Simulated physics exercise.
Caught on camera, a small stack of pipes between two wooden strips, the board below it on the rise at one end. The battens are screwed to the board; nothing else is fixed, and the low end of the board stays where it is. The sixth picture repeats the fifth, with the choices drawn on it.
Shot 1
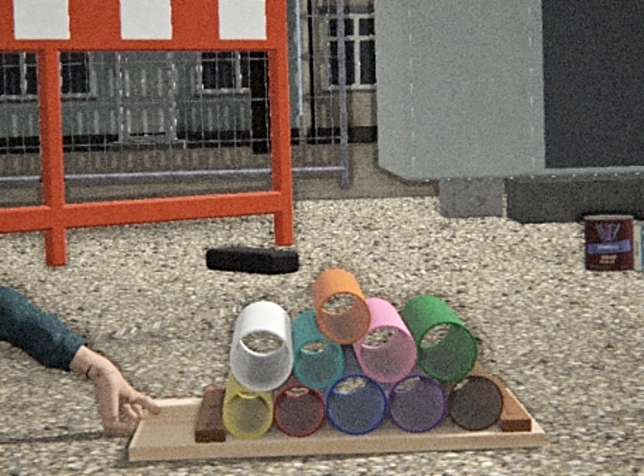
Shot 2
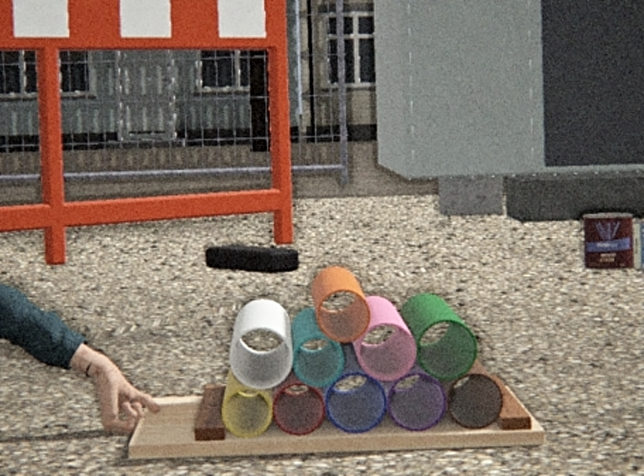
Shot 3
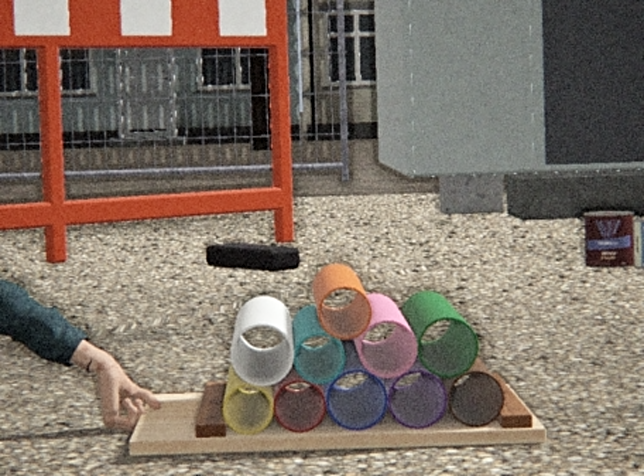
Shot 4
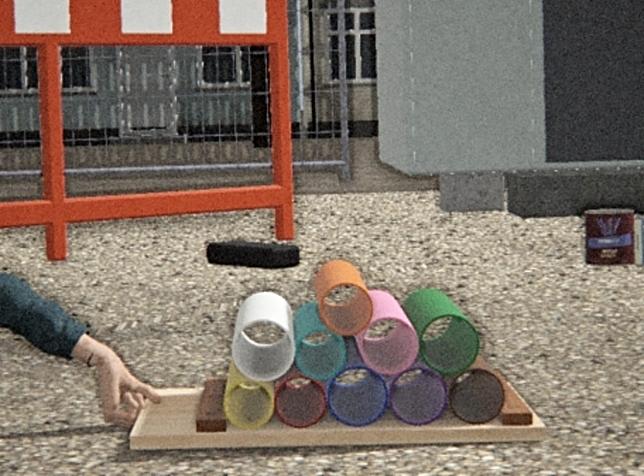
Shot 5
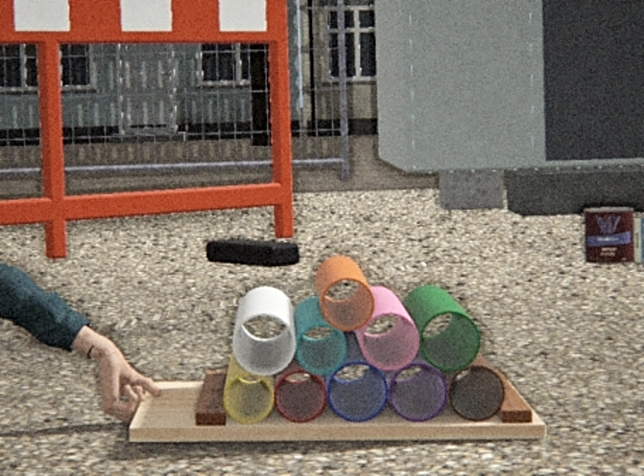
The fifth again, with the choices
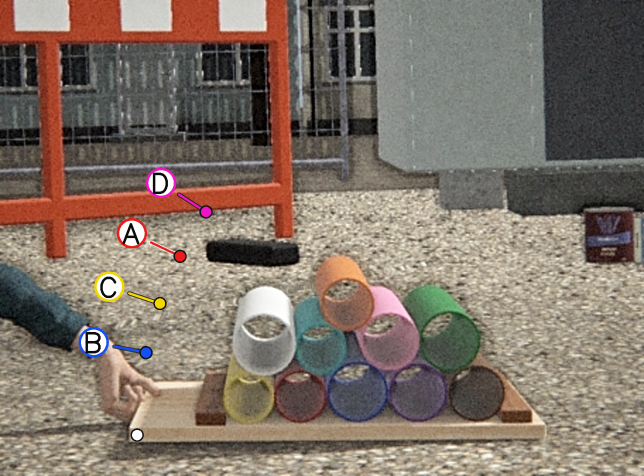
A small stack of colorful pipes sat on a wooden board while a hand at the left end raised it very slightly, and the pipes stayed piled together, barely shifting.
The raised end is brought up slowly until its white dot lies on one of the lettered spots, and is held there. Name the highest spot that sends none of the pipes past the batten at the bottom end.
Raise it to C.
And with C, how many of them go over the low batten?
It comes to none.
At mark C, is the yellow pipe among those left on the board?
Yes.
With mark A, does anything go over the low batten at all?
Yes, at A.
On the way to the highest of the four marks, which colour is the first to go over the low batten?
It is the green one.
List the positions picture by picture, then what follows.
The first picture shows green pipe (447, 351); pink pipe (387, 353); white pipe (262, 359).
The second picture shows white pipe (261, 358); orange pipe (344, 315).
The third picture shows board (333, 411); yellow pipe (248, 409); white pipe (262, 354); brown pipe (476, 398).
The fourth picture shows board (334, 407); yellow pipe (249, 404); red pipe (301, 402).
The fifth picture shows board (333, 403); yellow pipe (249, 399); red pipe (300, 397).
On the marked copy, A at (180, 257); B at (146, 353); C at (160, 304); D at (206, 212); the white dot at (137, 435).
Taking C. A third of the way, board at 14°.
Two thirds of the way, board at 20°.
When it is over, board at 20°, none over the low batten.
As for the rest, A nine over the low batten; B none over the low batten; D ten over the low batten.
